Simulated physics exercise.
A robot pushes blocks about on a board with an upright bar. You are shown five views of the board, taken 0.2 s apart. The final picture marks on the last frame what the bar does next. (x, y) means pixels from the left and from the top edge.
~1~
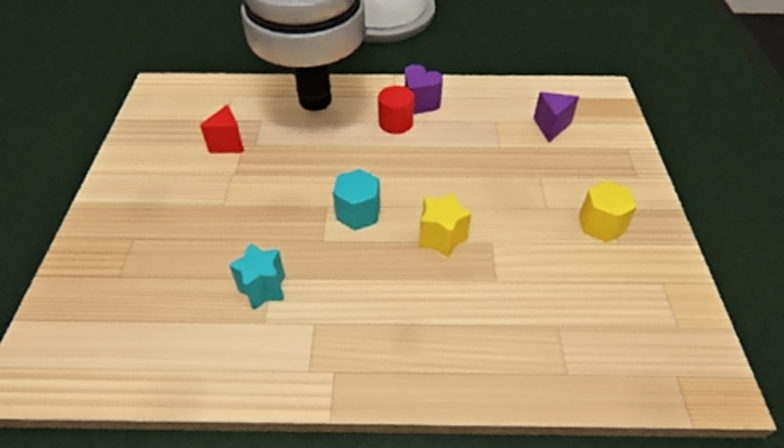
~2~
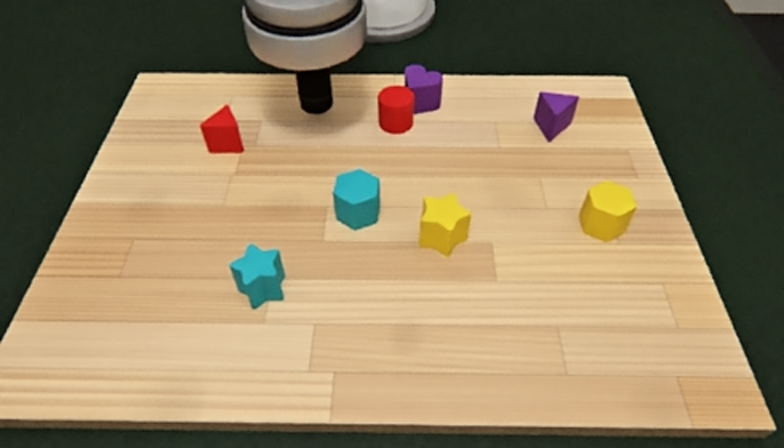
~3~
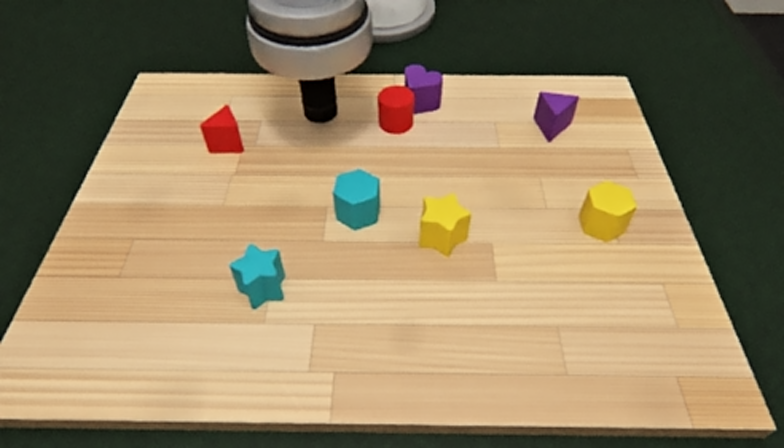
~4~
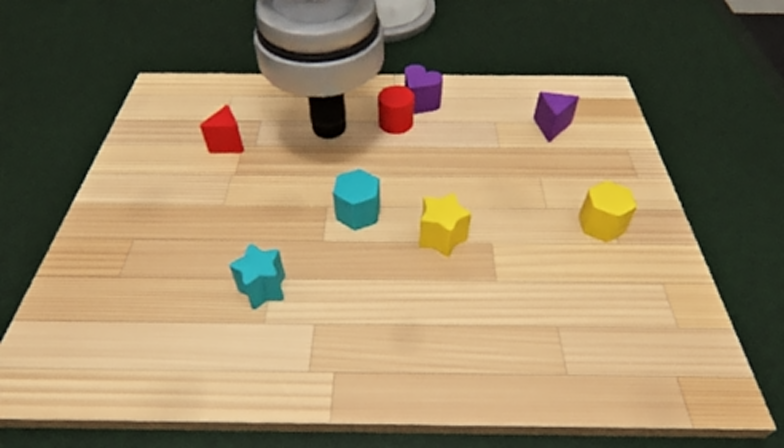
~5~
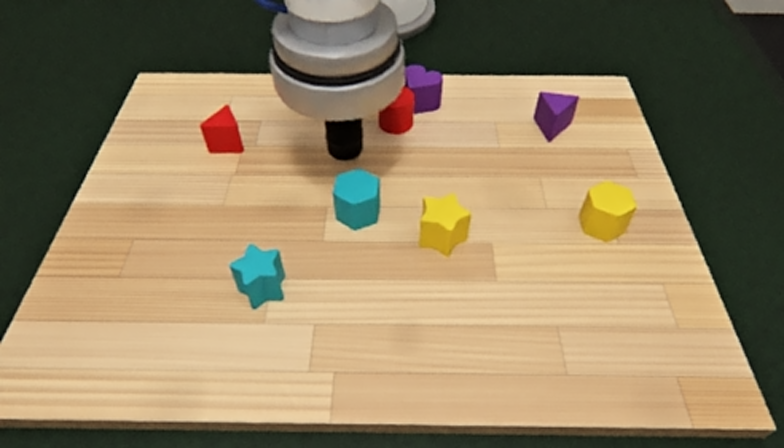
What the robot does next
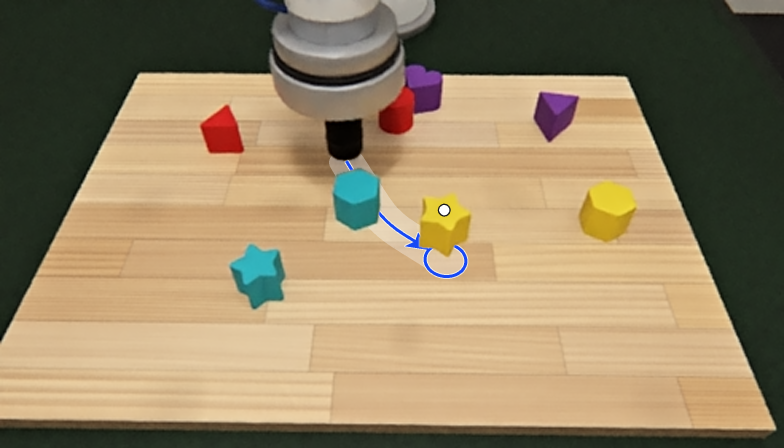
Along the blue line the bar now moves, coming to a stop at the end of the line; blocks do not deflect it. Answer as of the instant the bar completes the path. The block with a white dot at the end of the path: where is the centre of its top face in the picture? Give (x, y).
Somewhere near (479, 215).
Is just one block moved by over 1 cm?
Final answer: No.
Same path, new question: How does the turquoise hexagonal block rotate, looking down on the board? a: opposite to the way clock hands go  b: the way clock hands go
The correct letter is b.
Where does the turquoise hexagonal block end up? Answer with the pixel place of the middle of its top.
It sits at (357, 220).
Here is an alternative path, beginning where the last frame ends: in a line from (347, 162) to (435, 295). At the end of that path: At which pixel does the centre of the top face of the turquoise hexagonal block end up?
Top centre: (356, 223).
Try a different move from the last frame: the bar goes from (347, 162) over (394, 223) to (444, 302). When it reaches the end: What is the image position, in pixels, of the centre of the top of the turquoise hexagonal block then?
Its top face will be centred at roughly (357, 215).
Path on the board, from (347, 162) via (368, 196) and (398, 231), ending at (445, 260); the dot is on the yellow star.
The first path, step by step. One third of the way, bar (368, 185); turquoise hexagonal block (357, 200), turned 25° clockwise.
Two thirds of the way, bar (398, 219); turquoise hexagonal block (357, 220), turned 70° clockwise.
At the end, bar (447, 248); turquoise hexagonal block (357, 220), turned 70° clockwise; red cylinder in place; yellow star (479, 215), turned 45° anticlockwise.
